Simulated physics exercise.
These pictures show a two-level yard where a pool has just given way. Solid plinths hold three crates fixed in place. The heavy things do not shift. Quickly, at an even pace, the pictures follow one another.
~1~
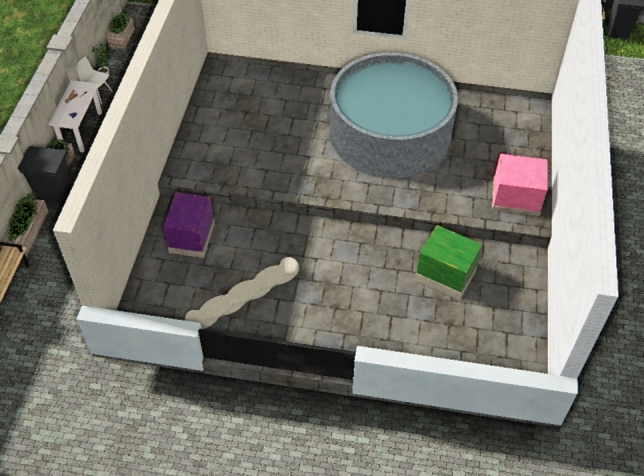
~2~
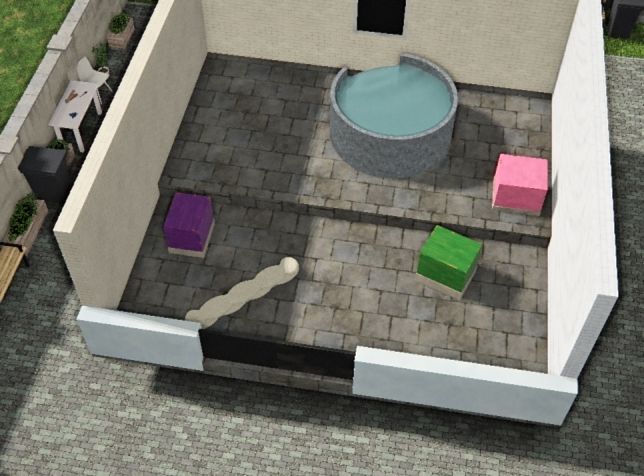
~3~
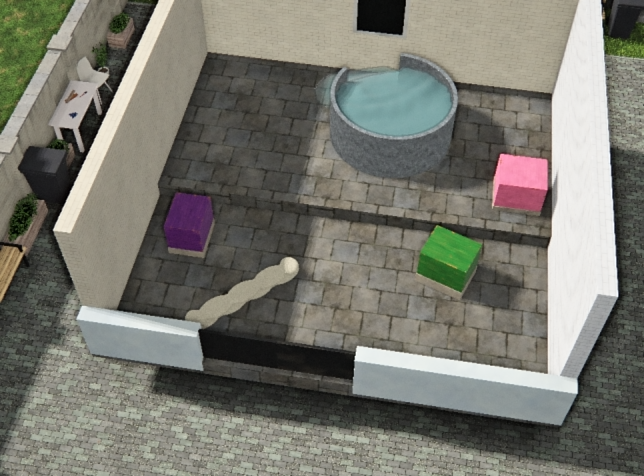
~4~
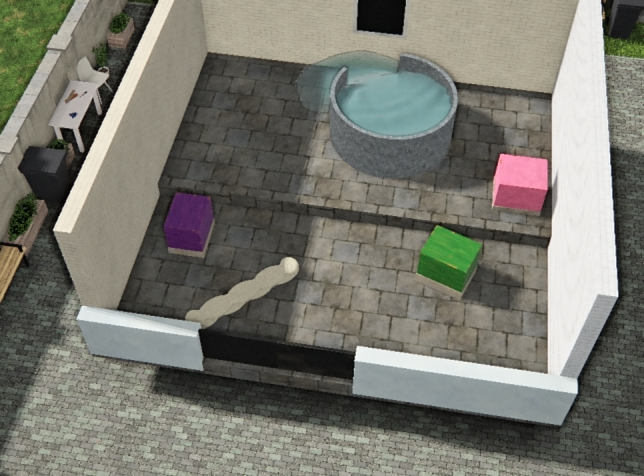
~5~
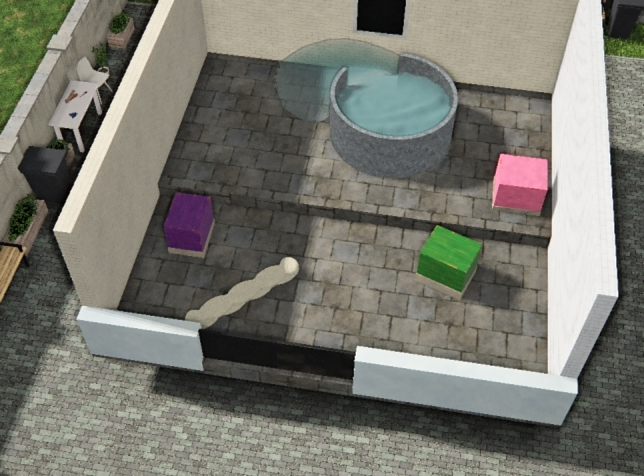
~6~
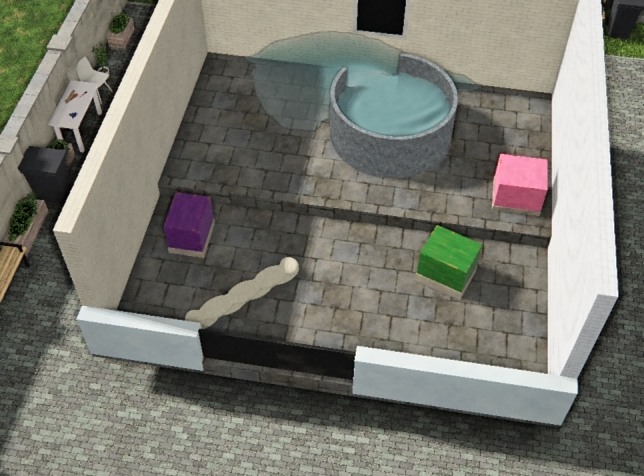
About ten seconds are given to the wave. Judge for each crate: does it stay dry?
In order: The green crate is protected; the purple crate is exposed; the pink crate is exposed.
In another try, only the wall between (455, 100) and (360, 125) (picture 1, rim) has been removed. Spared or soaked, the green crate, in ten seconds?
The green is reached.
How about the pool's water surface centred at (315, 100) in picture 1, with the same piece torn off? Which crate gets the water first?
I'd go with the purple one.
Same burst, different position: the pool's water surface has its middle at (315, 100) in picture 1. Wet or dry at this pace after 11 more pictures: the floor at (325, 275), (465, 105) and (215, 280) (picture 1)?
As listed: Clear, wet, free of water.
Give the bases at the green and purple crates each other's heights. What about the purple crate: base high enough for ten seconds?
Verdict on purple crate: It gets flooded.
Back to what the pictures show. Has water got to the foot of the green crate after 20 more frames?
Green dry.
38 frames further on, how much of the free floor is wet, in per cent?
Roughly 90 %.
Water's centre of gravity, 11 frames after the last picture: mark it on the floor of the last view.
My reading is close to (347, 114).
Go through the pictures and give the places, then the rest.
The first picture shows the round tank at (394, 97) is whole and still.
In the second picture, the front is at a hidden place, out from the gap on the round tank's far side.
In the third picture, water pours out on the round tank's far side and has run to a hidden place.
In the fourth picture, water pours out on the round tank's far side and has run to (313, 65).
In the fifth picture, the front is at (280, 61), out from the gap on the round tank's far side.
In the sixth picture, the front is at (250, 58), out from the gap on the round tank's far side.
A moment on, water covers 20 % of the floor; the green crate not reached, the purple crate not reached, the pink crate not reached.
Next, water covers 35 % of the floor; the green crate not reached, the purple crate water round its plinth, the pink crate water round its plinth.
Then, water covers 50 % of the floor; the green crate not reached, the purple crate water round its plinth, the pink crate water round its plinth.
Later, water covers 90 % of the floor; the green crate water round its plinth, the purple crate water round its plinth, the pink crate water round its plinth.
In the end, water covers 95 % of the floor; the green crate stayed above the water, the purple crate was topped, the pink crate was topped.
